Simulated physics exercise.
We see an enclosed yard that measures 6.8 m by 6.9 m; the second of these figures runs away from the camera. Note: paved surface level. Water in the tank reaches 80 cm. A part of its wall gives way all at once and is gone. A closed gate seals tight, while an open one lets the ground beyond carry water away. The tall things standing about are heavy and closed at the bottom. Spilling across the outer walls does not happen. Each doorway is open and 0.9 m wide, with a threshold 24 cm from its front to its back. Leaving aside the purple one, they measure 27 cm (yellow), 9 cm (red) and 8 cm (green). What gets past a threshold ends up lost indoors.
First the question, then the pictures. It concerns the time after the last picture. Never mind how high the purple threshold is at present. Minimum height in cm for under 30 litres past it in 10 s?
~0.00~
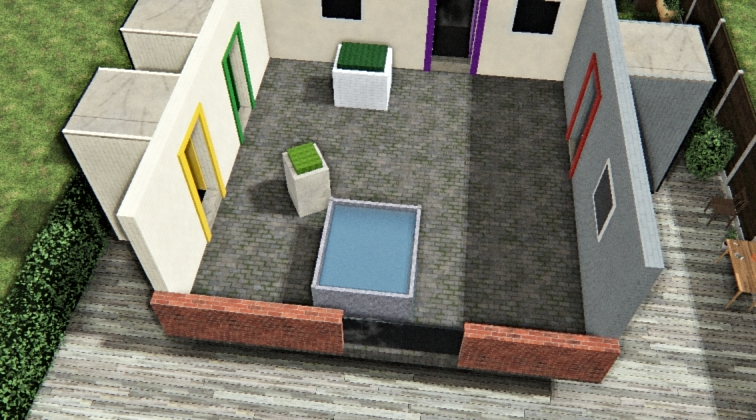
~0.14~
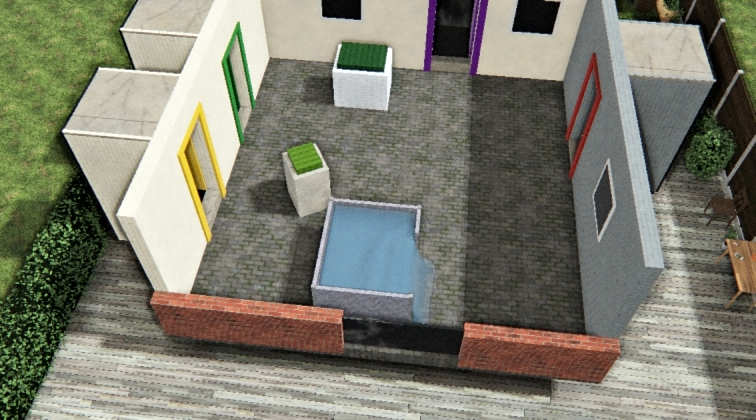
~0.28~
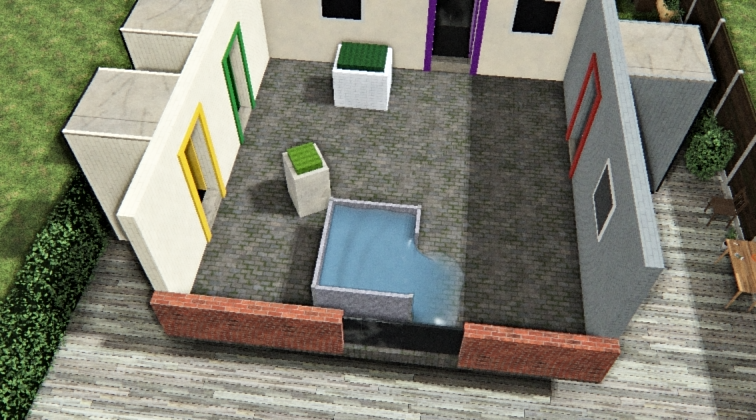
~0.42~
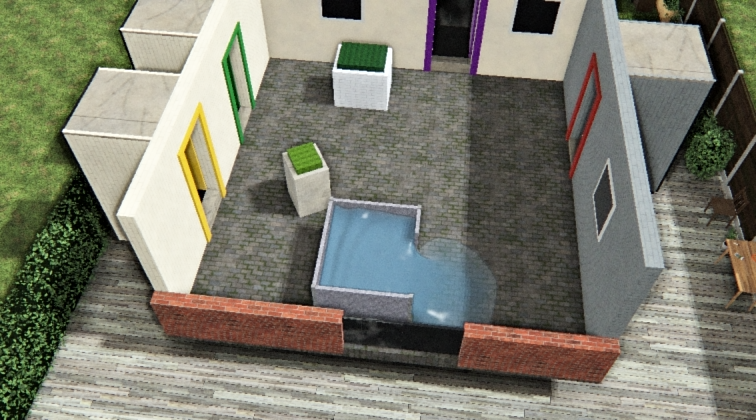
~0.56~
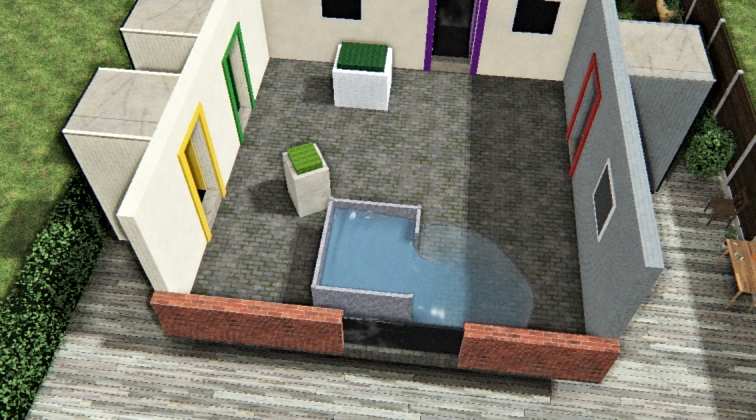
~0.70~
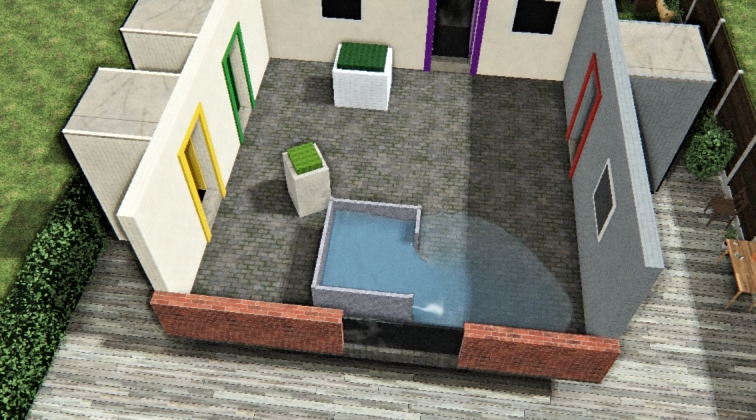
Approx. 8.5 cm.
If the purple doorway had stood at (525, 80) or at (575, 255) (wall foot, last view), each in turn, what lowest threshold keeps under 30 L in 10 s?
About 15 cm for the first and 19 cm for the second.
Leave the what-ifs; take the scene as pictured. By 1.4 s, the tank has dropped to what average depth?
Averaged depth comes out at about 39 cm.
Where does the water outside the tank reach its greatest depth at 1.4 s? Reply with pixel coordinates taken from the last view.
About (581, 359).
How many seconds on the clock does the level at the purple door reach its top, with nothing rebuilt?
That happens close to 4.5 s on the clock.
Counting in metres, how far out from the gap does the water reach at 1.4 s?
About 3.6 metres out.
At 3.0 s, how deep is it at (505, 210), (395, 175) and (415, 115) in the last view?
Approx. 9 / 0 / 0 cm.
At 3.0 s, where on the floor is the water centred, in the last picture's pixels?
The water's centre is at about (481, 261).
After 1.4 s water covers 20 % of the floor, deepest (60 cm) near (581, 359); it has not reached the purple door.
After 3.0 s water covers 30 % of the floor, deepest (28 cm) near (578, 330); it has not reached the purple door.
After 10.0 s water covers 90 % of the floor, deepest (12 cm) near (478, 75); 10 cm at the purple door, 0 litres in over its 25 cm threshold.
At the purple door as built, the water arrived by 4.0 s and peaked near 16 cm at 4.4 s.
Run again over the same 10 s with other heights there, 51 litres in over 7 cm, 23 litres over 9.5 cm. The limit of 30 litres is kept from about 8.5 cm up.
